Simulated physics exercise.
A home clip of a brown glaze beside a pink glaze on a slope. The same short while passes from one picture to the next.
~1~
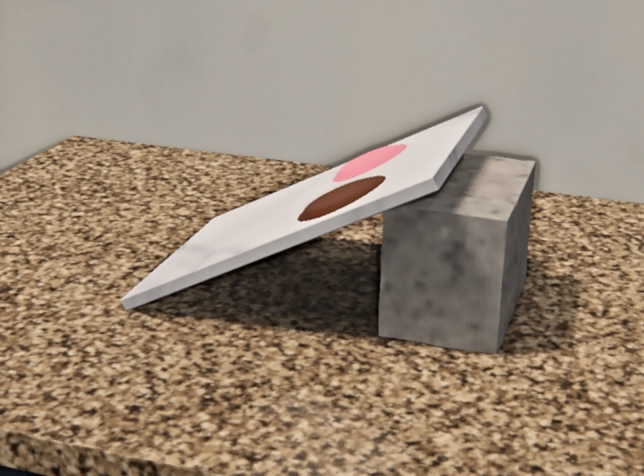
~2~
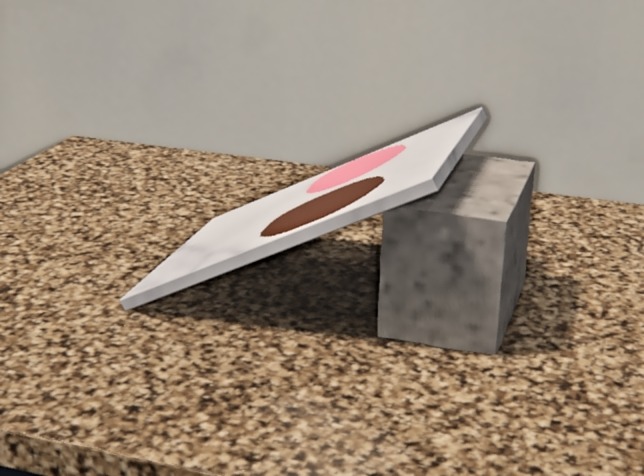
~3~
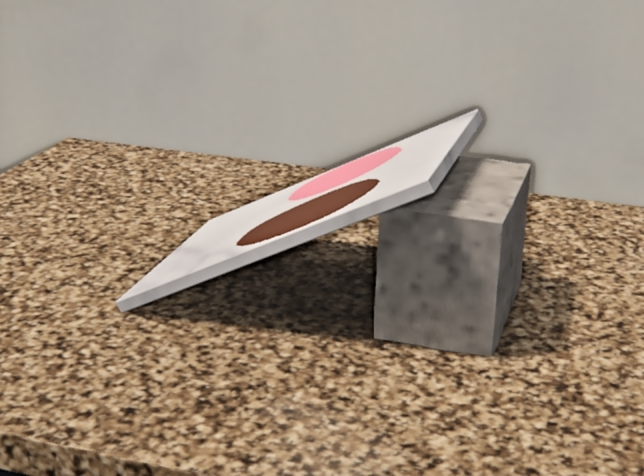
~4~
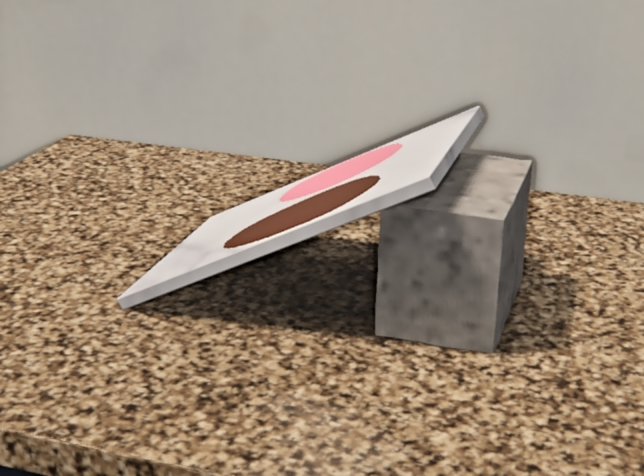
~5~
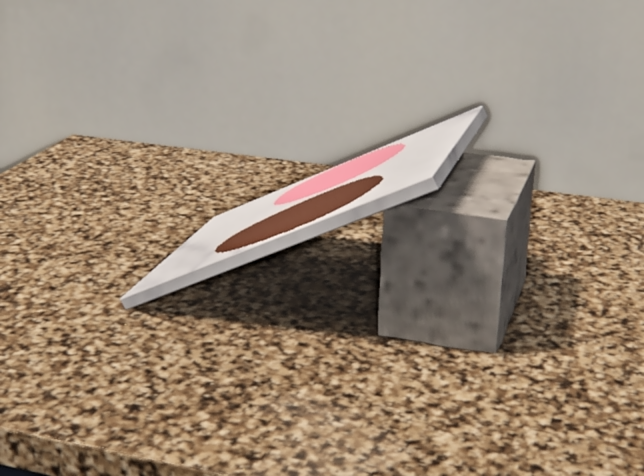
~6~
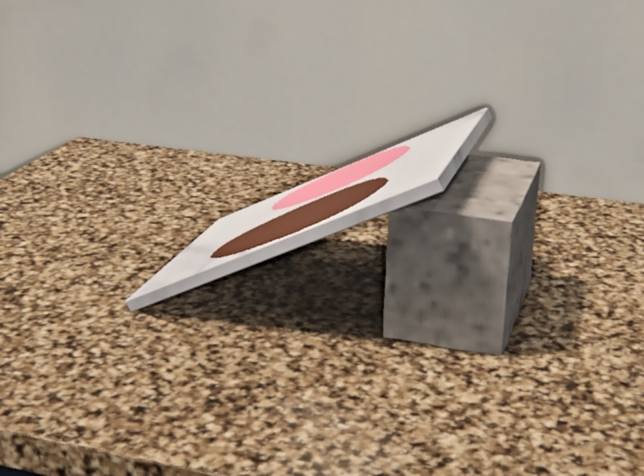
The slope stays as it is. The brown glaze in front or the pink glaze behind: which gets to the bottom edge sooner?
It is the nearer one.
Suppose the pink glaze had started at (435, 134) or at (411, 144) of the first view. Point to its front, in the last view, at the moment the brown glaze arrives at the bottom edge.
First near (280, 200), then near (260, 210).
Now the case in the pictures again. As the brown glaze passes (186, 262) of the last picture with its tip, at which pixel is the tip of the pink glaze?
At about (254, 212).
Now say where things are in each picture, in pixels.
Tip of the brown glaze half way down; tip of the pink glaze (343, 172) half way down, in the first frame.
Tip of the brown glaze (274, 223) half way down; tip of the pink glaze half way down, in the second frame.
Tip of the brown glaze three quarters of the way down; tip of the pink glaze (300, 190) half way down, in the third frame.
Tip of the brown glaze (235, 237) three quarters of the way down; tip of the pink glaze three quarters of the way down, in the fourth frame.
Tip of the brown glaze three quarters of the way down; tip of the pink glaze (286, 195) three quarters of the way down, in the fifth frame.
Tip of the brown glaze (223, 247) three quarters of the way down; tip of the pink glaze three quarters of the way down, in the sixth frame.
Shortly, the brown glaze is close to the edge; the pink glaze is three quarters of the way down.
At the finish, the brown glaze is at the low edge; the pink glaze is close to the edge.
